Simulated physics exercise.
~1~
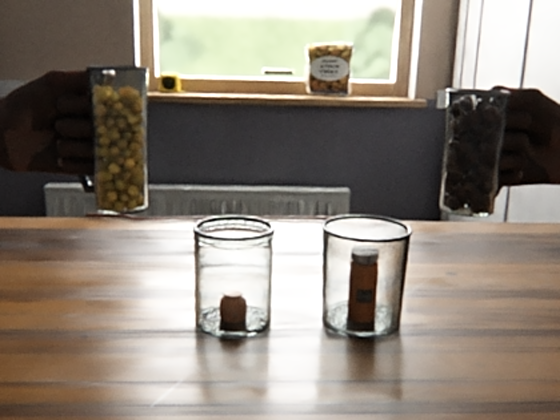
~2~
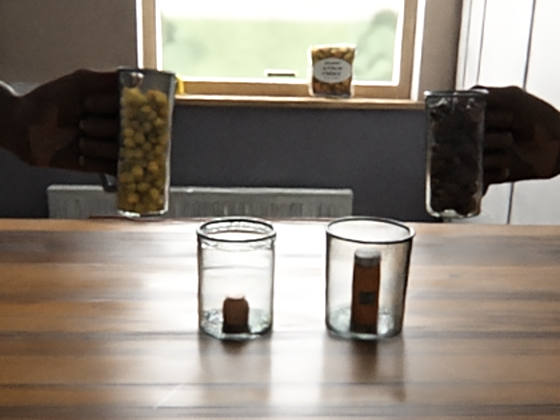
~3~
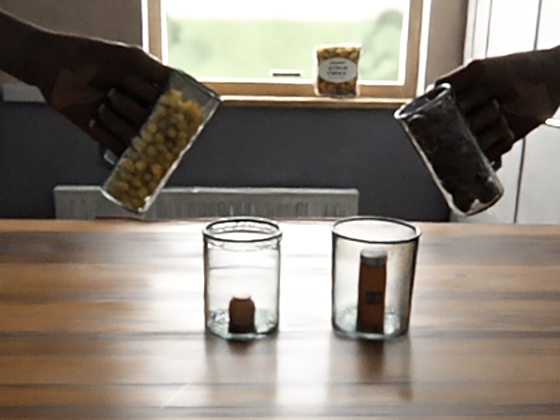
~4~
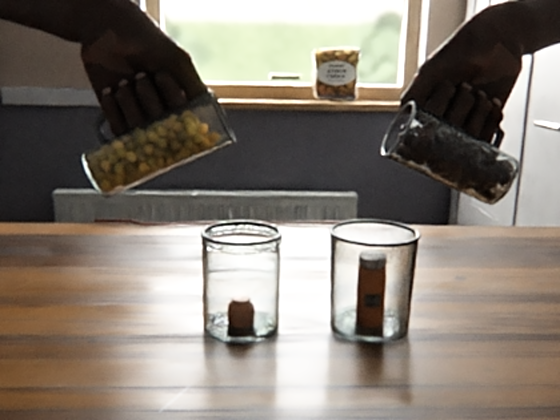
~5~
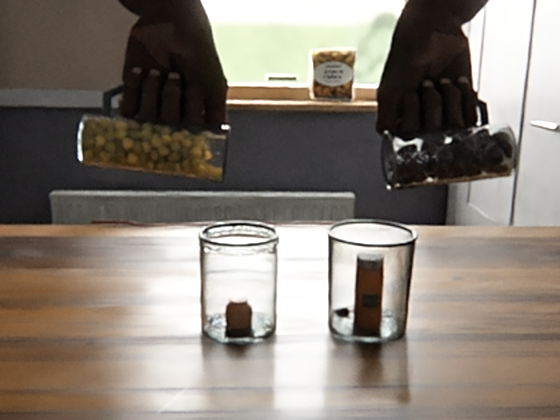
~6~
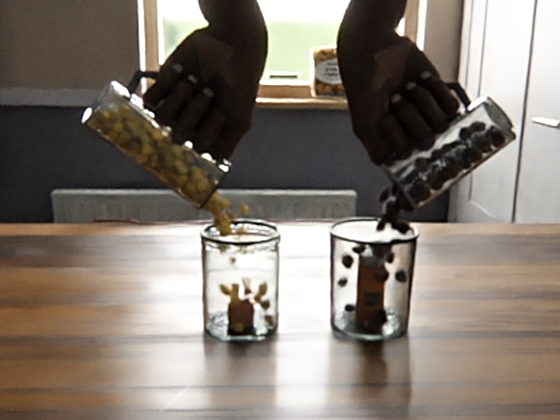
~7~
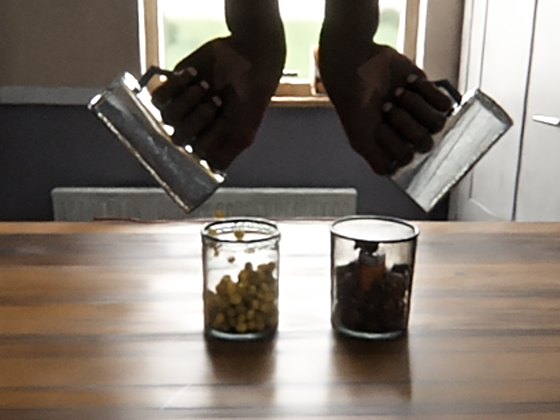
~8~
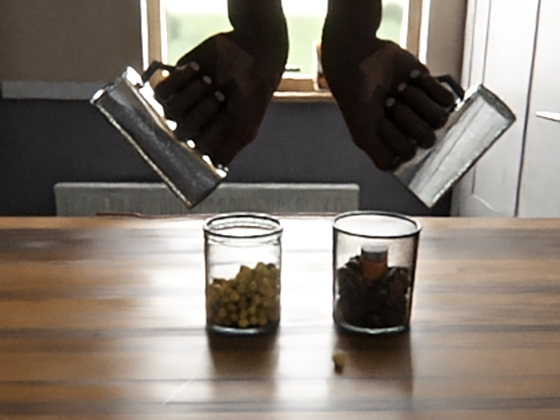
On a wooden counter by a window, two hands tip clear cups, pouring yellowish pieces into the left jar and dark pieces into the right glass, leaving the short left object buried, the taller right one still showing, and a yellowish piece on the counter.
